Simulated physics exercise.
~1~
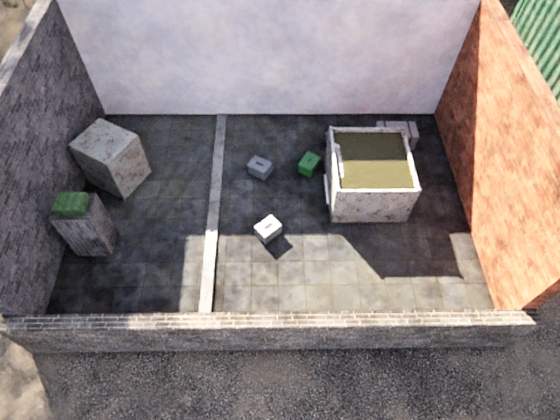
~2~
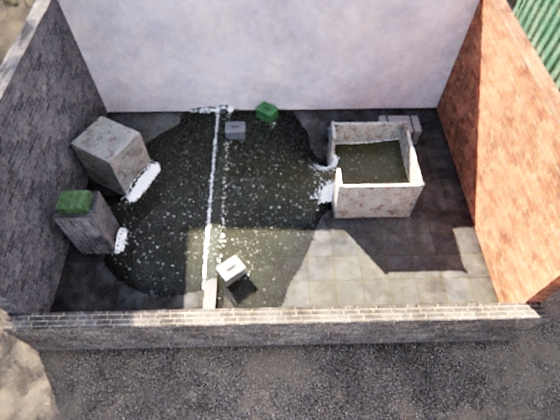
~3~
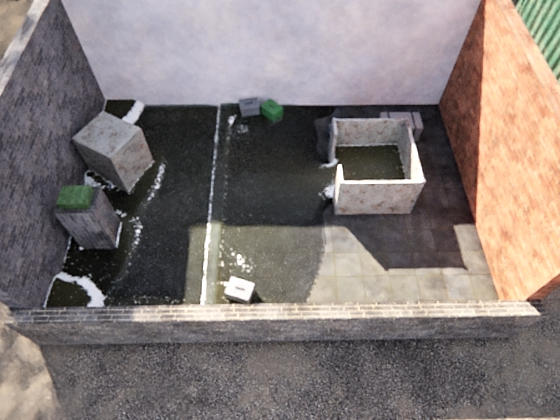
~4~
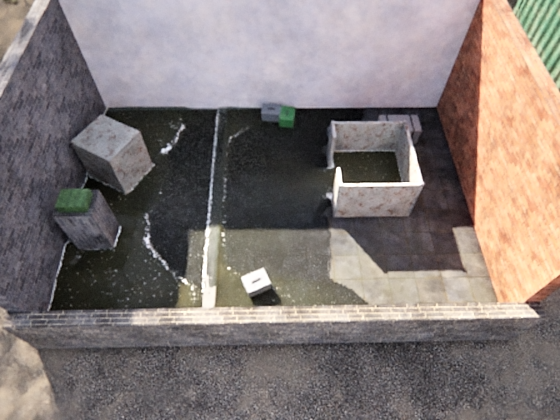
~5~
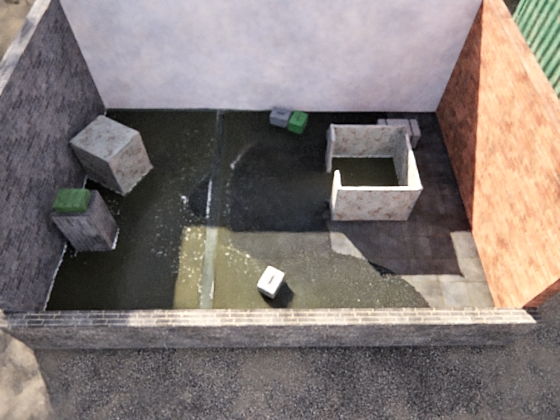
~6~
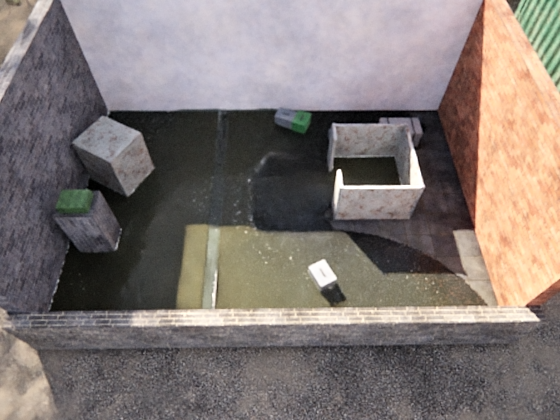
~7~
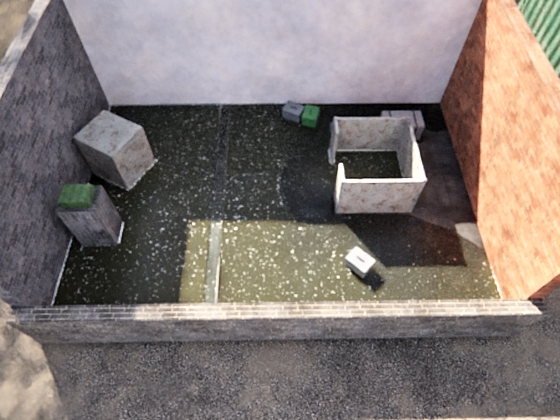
The clip opens on a walled yard crossed by a low kerb, with a water-filled tank on the right, three small boxes near it and two larger blocks on the left. The tank's left side gives way, and green water rushes over the kerb, foaming against the blocks. The green and grey boxes are pushed back towards the rear wall, while the white one slides left towards the near wall. As the water spreads and settles, the white box drifts back right. It ends below the tank, with the green box beside the grey one, still short of the kerb.
